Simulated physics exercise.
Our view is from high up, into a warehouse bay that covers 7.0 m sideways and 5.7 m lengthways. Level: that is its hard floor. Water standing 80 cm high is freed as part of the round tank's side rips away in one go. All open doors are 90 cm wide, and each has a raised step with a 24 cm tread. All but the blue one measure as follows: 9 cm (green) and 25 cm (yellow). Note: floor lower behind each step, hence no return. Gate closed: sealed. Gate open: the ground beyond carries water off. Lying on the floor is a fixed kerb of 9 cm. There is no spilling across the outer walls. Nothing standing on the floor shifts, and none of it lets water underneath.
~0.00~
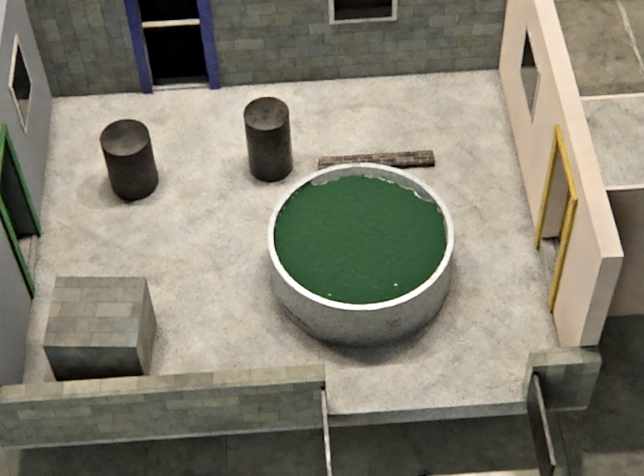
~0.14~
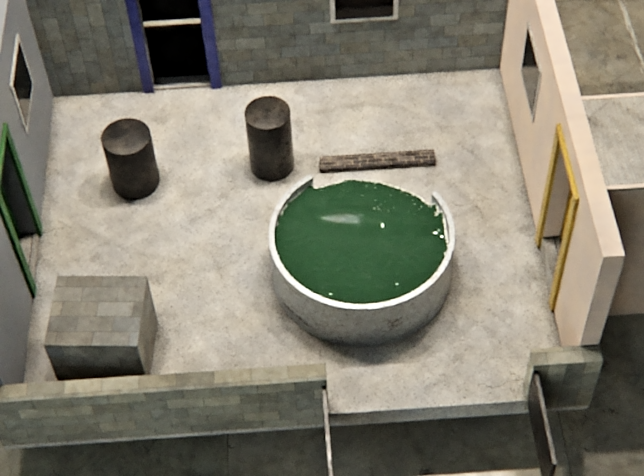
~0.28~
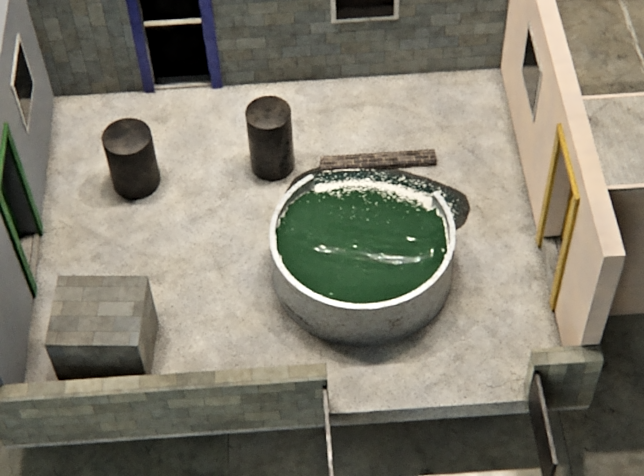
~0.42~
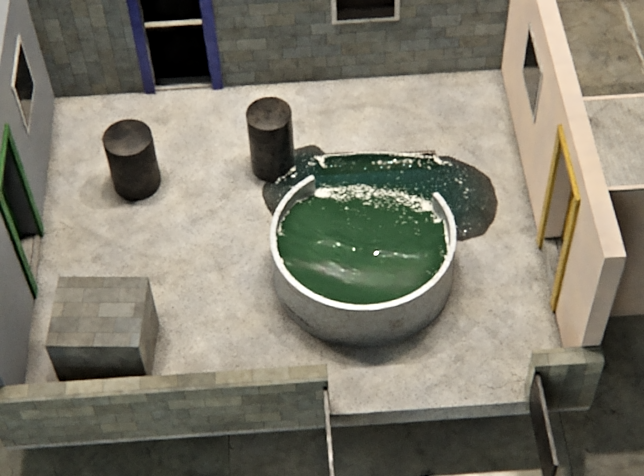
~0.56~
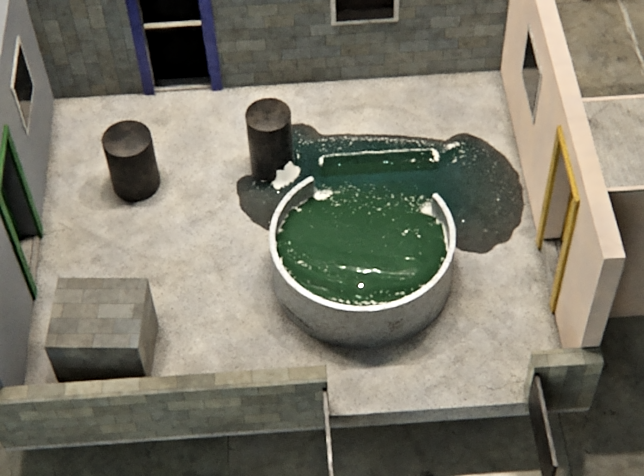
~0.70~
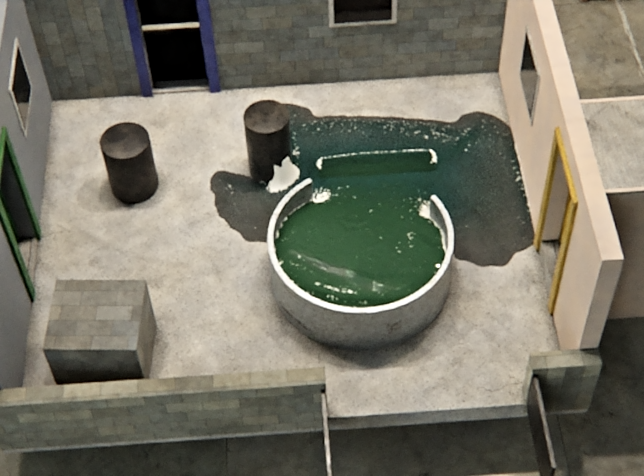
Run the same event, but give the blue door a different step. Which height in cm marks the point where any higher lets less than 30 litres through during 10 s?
That point lies near 6.5 cm.
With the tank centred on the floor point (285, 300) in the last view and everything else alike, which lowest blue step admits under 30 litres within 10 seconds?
Then close to 12.5 cm.
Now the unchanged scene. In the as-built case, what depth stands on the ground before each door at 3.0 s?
Before green it's 0 cm, before blue 8 cm, before yellow 5 cm.
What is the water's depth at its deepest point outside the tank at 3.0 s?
Up to some 33 centimetres, I'd say.
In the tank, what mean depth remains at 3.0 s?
Some 22 cm.
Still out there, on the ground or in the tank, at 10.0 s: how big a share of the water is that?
Roughly 84 %.
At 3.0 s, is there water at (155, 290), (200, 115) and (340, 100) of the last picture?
Point 1: Bone dry; point 2: Awash; point 3: Awash.
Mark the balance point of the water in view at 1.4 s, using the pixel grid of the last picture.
(374, 214), roughly.
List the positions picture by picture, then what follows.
The round tank at (360, 237) is whole and still, 80 cm deep; the blue door at (174, 42) is dry, in the first picture.
The front is at a hidden place, 0.3 m from the gap on the far side; 0.4 m2 of floor is wet, 80 cm left at the back, in the second picture.
The gap is on the far side, the front 0.8 m out at (316, 172); the back of the round tank holds 80 cm, in the third picture.
The front is at (478, 175), 1.3 m from the gap on the far side; 3.2 m2 of floor is wet, 80 cm left at the back, in the fourth picture.
The gap is on the far side, the front 1.8 m out at (483, 145); the back of the round tank holds 74 cm, in the fifth picture.
The front is at (483, 117), 2.4 m from the gap on the far side; 7.6 m2 of floor is wet, 67 cm left at the back; 1.5 m in a straight line remain to the blue door at (174, 45), in the sixth picture.
After 1.4 s water covers 35 % of the floor, deepest (52 cm) near (491, 77); it has not reached the blue door.
After 3.0 s water covers 50 % of the floor, deepest (33 cm) near (436, 168); 8 cm at the blue door, 3 litres in over its 5 cm step.
After 10.0 s water covers 95 % of the floor, deepest (16 cm) near (245, 324); 10 cm at the blue door, 49 litres in over its 5 cm step.
At the blue door as built, the water arrived by 1.5 s and peaked near 10 cm at 9.0 s.
Run again over the same 10 s with other heights there, 41 litres in over 5.5 cm, 17 litres over 7.5 cm. The limit of 30 litres is kept from about 6.5 cm up.
